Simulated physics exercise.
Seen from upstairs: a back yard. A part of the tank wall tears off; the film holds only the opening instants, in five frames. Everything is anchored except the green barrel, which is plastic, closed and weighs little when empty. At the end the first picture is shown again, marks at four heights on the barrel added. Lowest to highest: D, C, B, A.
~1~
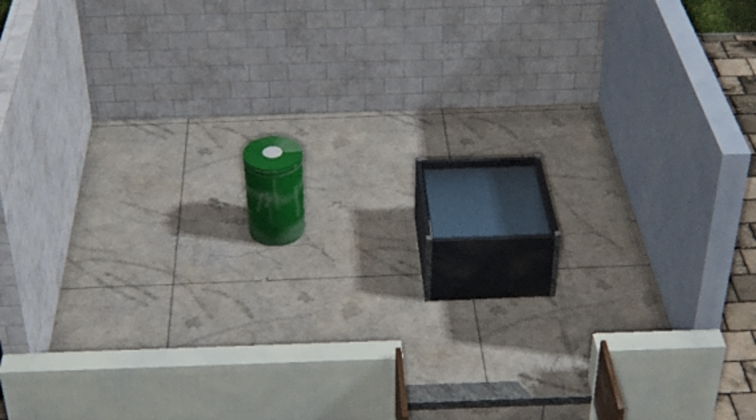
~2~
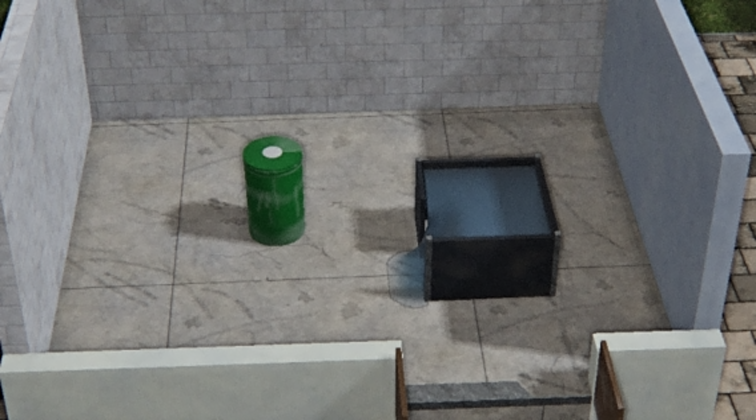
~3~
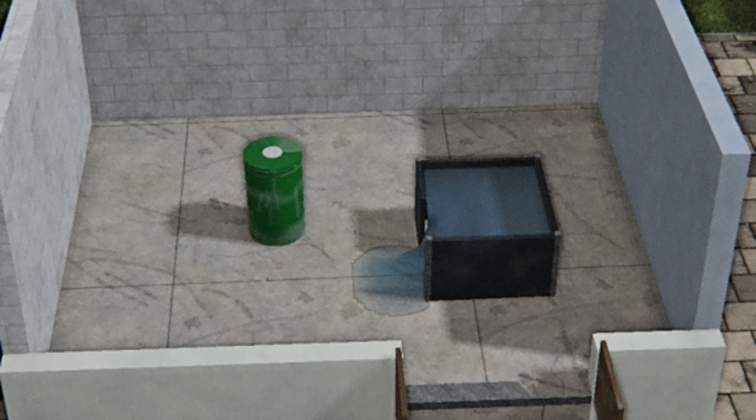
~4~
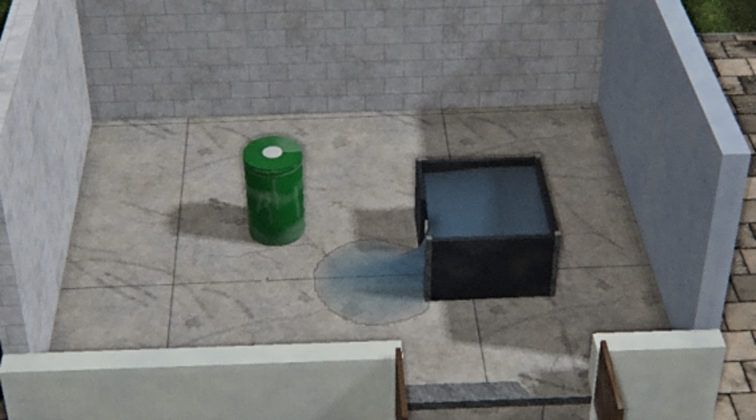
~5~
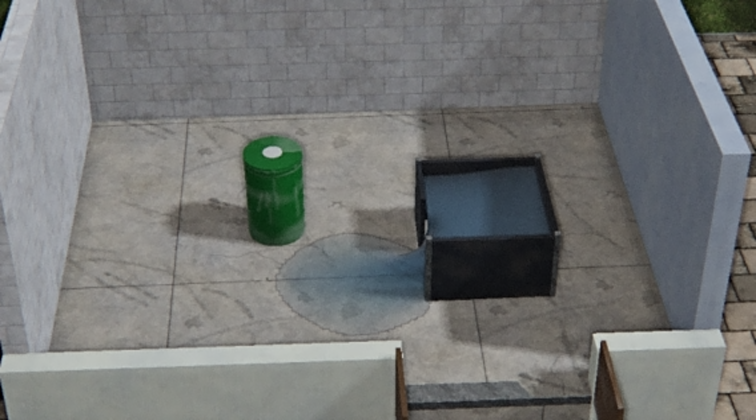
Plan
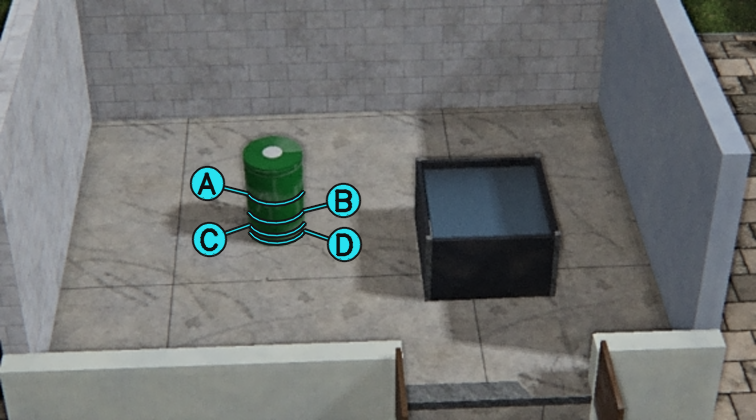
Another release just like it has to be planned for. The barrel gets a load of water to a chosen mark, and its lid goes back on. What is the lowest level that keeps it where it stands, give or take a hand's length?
Use mark C.
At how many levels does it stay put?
Three of the four.
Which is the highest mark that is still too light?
It is D.
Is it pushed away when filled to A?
No, that is safe.
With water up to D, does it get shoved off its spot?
Yes, it does.
On the marked copy, A at (275, 204); B at (276, 223); C at (276, 235); D at (277, 243); from the bottom up D, C, B, A.
With A, it does not move.
With B, it does not move.
With C, it does not move.
With D, it is pushed about half its own width away.
